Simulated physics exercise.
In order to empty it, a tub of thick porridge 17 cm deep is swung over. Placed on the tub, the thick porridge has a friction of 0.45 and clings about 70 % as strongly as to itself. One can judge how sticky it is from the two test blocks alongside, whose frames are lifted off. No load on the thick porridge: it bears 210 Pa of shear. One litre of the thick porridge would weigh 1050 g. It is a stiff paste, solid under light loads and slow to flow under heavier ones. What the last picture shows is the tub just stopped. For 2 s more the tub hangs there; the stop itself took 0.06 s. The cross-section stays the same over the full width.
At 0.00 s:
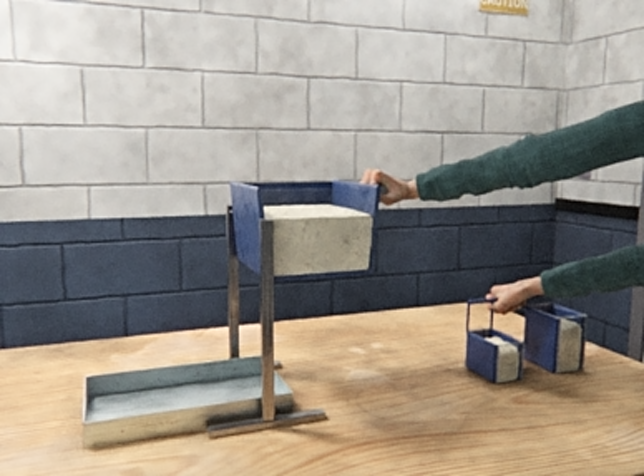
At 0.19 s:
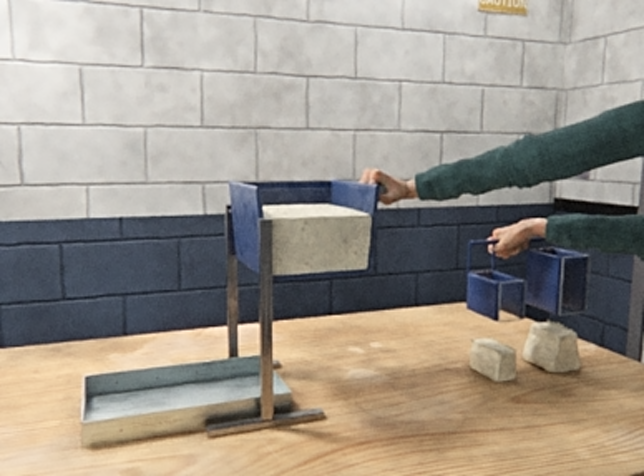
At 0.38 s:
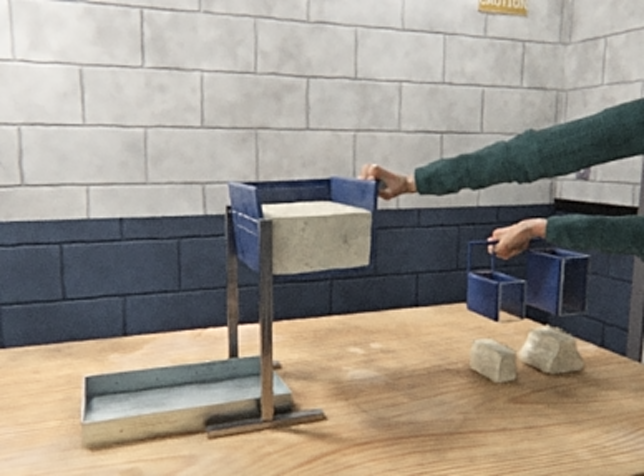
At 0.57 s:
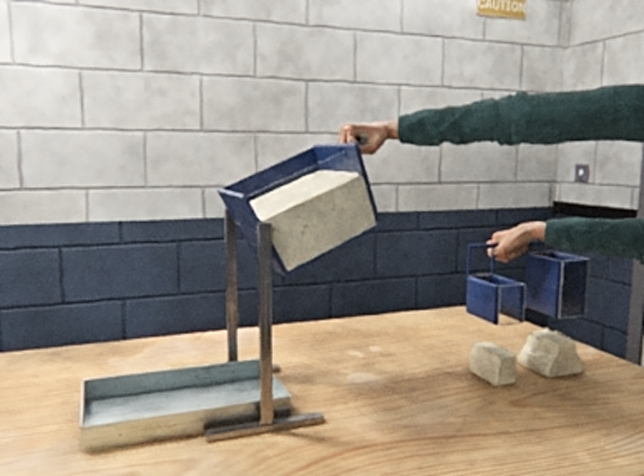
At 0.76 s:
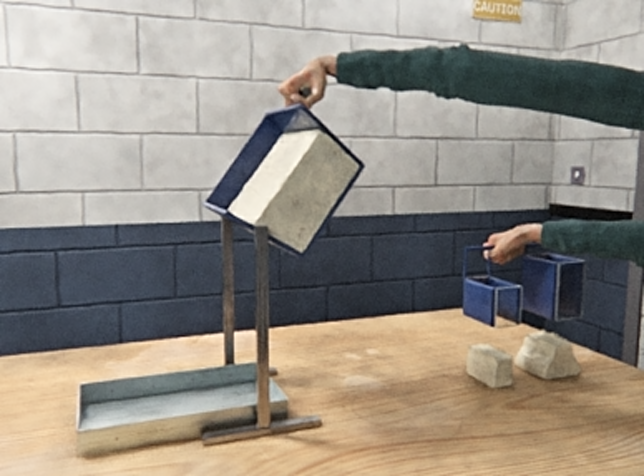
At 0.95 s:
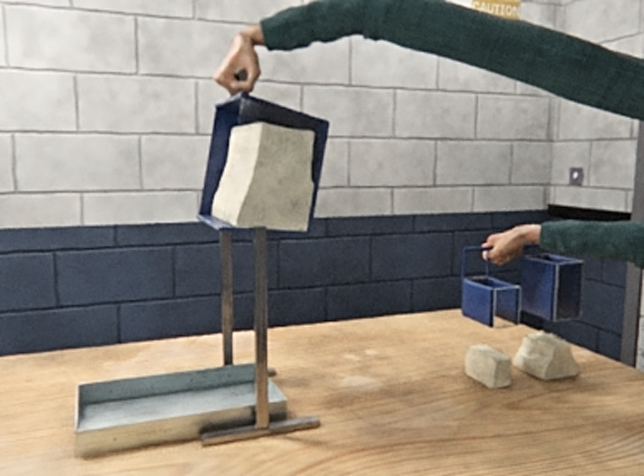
A blue tub holding a thick, pale mass sits on a metal stand above a shallow grey tray on a wooden table, viewed from the front against a white and navy block wall. At right, a green-sleeved hand lifts two small blue moulds off pale blocks, which sag slightly, the farther one more. Another hand swings the tub up leftward onto its side, the camera shifting slightly.
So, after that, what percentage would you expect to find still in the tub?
I would expect about 50 % still in the tub.
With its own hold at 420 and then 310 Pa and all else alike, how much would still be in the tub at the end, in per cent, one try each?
70 in a hundred, followed by 60 in a hundred.
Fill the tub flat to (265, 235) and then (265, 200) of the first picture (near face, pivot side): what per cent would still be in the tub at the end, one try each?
Roughly 80 per cent, then roughly 40 per cent.
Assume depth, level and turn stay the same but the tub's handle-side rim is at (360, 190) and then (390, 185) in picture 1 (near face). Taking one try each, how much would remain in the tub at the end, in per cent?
First try about 65 per cent, second around 45 per cent.
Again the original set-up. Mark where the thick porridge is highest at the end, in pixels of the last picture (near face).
I'd say it peaks at roughly (287, 186) in the last picture.
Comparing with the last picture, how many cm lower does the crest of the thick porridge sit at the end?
Roughly 12 cm.
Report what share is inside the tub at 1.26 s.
Near 60 %.
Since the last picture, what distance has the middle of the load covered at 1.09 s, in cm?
Looks like around 5 cm to me.
After 1.09 s, the tub is at 80 degrees and holds 91 %.
After 1.26 s, the tub is at 80 degrees and holds 61 %.
After 1.43 s, the tub is at 80 degrees and holds 52 %.
After 1.60 s, the tub is at 80 degrees and holds 51 %.
After 2.95 s, at the end, the tub is at 80 degrees and holds 50 %.
